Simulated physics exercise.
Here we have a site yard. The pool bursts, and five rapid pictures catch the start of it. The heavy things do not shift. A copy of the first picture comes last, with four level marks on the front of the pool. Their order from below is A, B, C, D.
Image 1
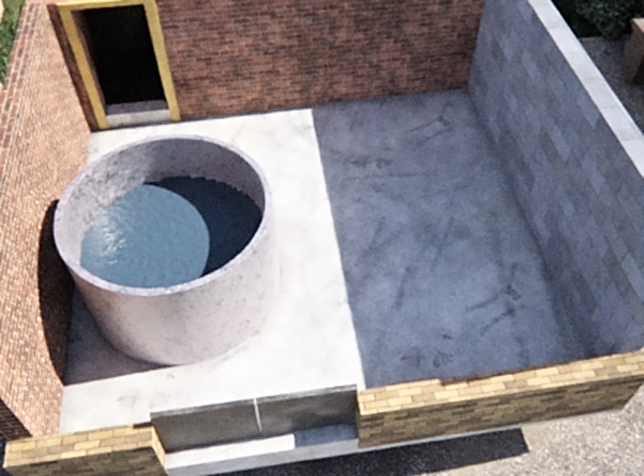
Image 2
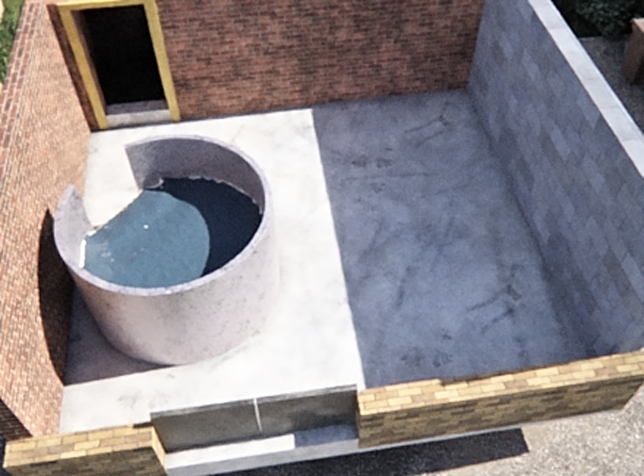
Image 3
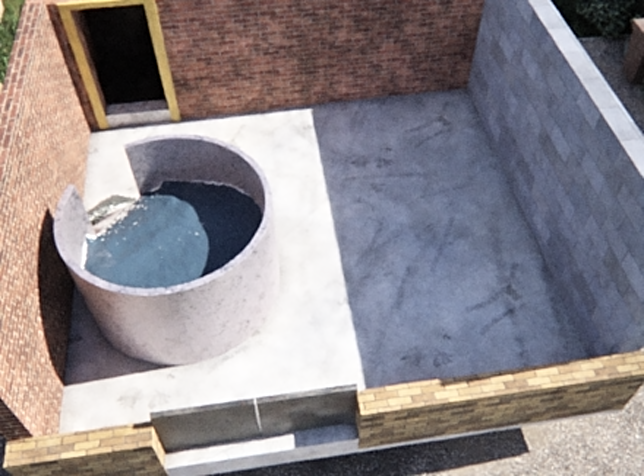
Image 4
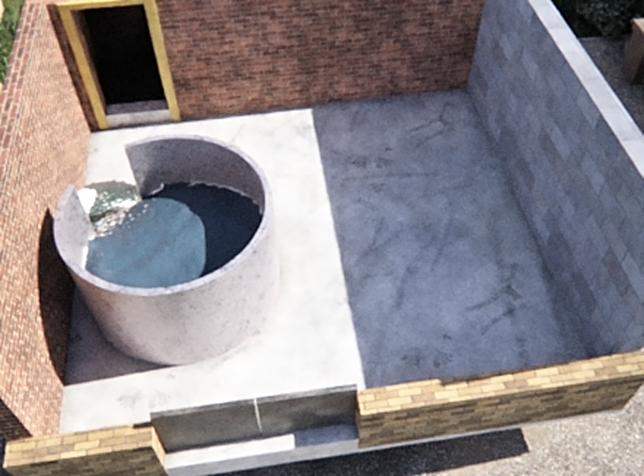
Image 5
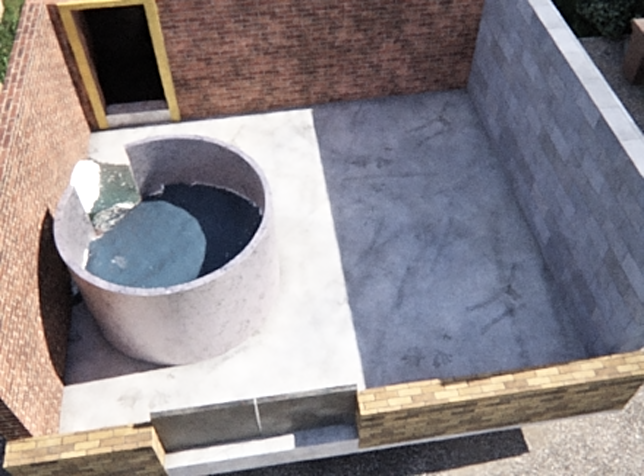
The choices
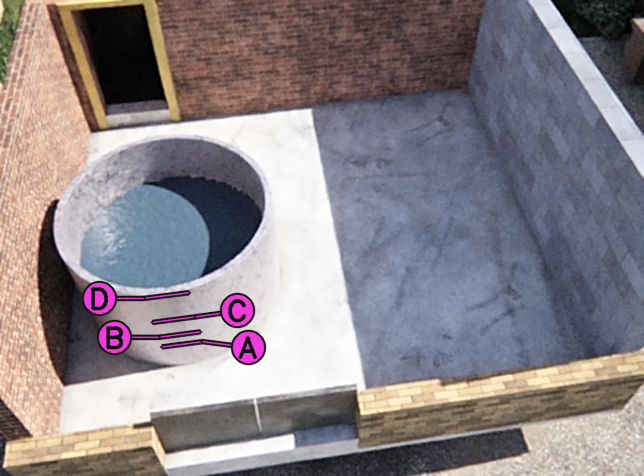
To begin with, a round concrete pool of still, dark water stands in a walled yard near a yellow-framed doorway. Then a gap opens in the pool's far left wall, and foamy, greenish-white water pours out through it, the splashing patch growing at the breach while the rest of the yard stays unchanged.
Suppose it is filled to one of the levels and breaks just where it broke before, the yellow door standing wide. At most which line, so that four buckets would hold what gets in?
I would pick mark A.
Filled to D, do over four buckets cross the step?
Yes, it does.
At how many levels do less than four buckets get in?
One of the four.
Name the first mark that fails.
That would be B.
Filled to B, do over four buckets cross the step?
Yes.
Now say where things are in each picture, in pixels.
Water in the pool at rest, its middle at (175, 243); foot of the yellow doorway at (141, 124); shut gate at (256, 403), in the first frame.
Water covers 1 % of the ground, its front hidden from here, in the second frame.
Water covers 3 % of the ground, its front hidden from here, in the third frame.
Water covers 4 % of the ground, its front hidden from here, in the fourth frame.
Water covers 6 % of the ground, its front hidden from here, in the fifth frame.
On the marked copy, A at (182, 344); B at (179, 334); C at (174, 319); D at (166, 295); from the bottom up A, B, C, D.
With A, a bucket or two gets in.
With B, about 11 bucketfuls get in.
With C, dozens of bucketfuls pour in.
With D, dozens of bucketfuls pour in.
